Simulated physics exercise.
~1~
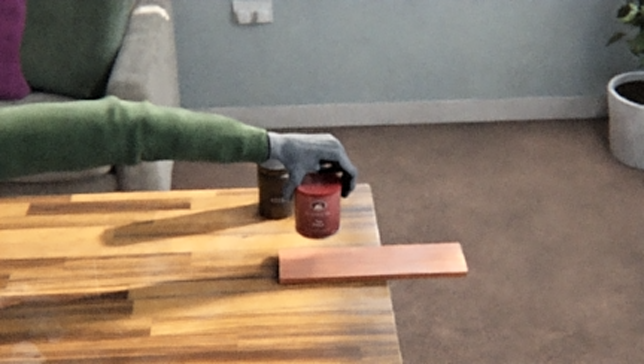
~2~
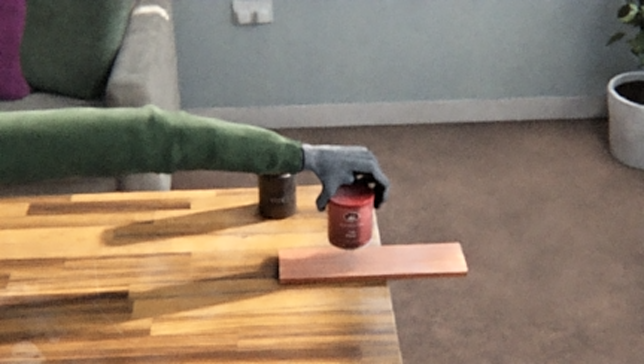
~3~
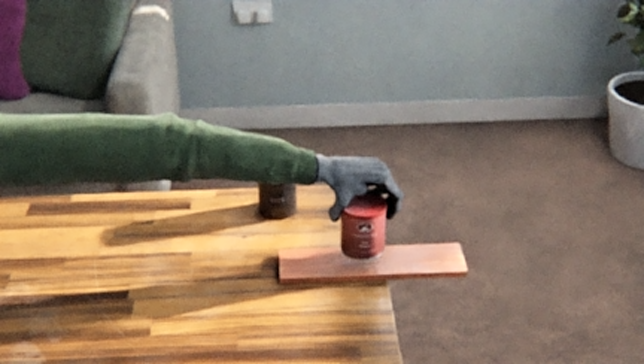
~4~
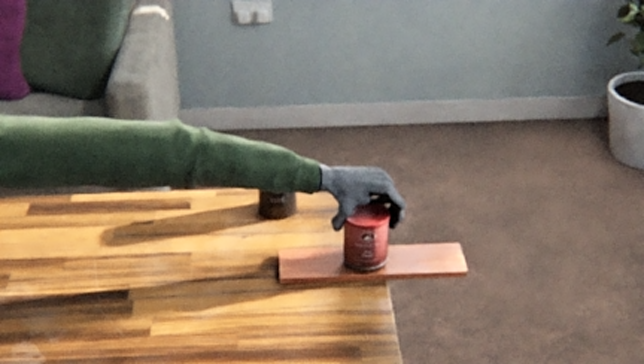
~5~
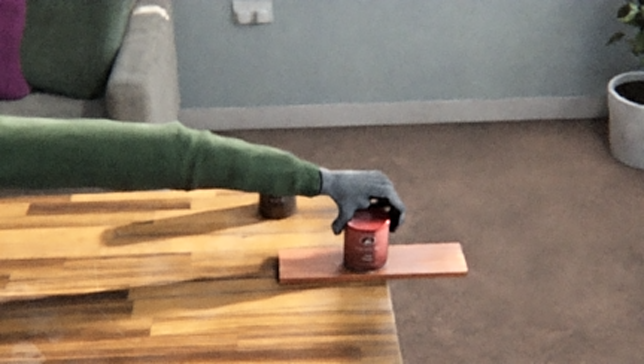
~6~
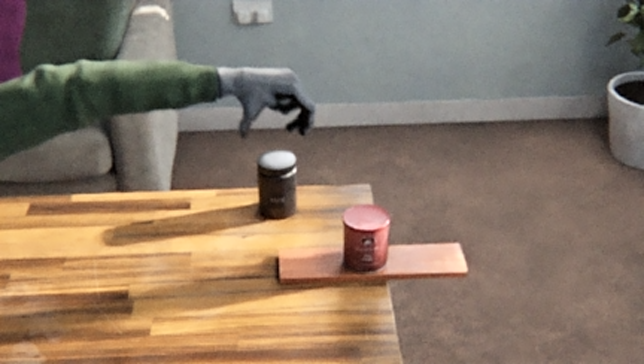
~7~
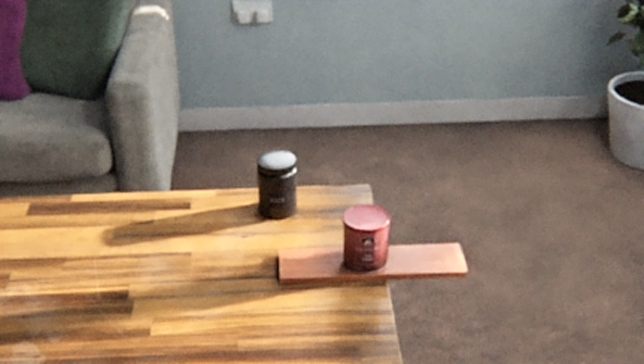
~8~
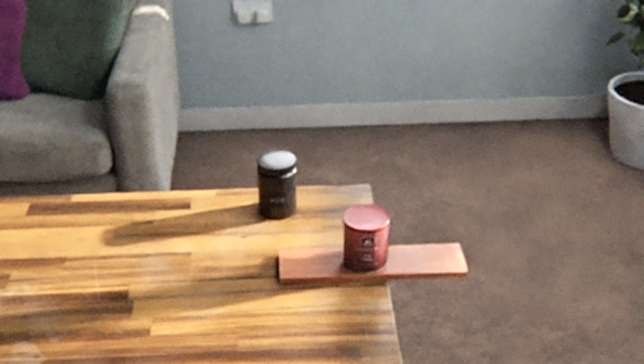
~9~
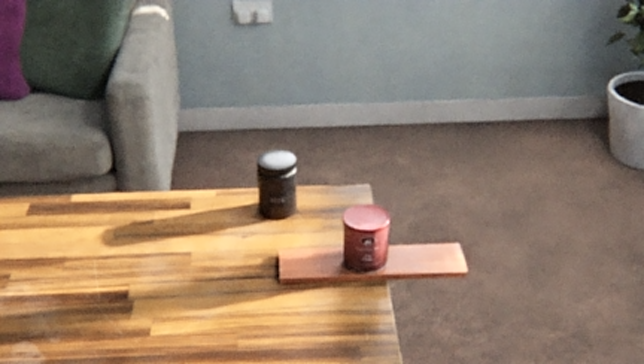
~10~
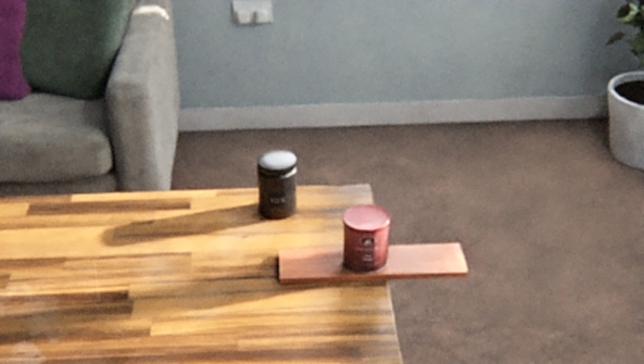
A gloved hand lowers a red tin onto an overhanging board, which stays balanced after release.
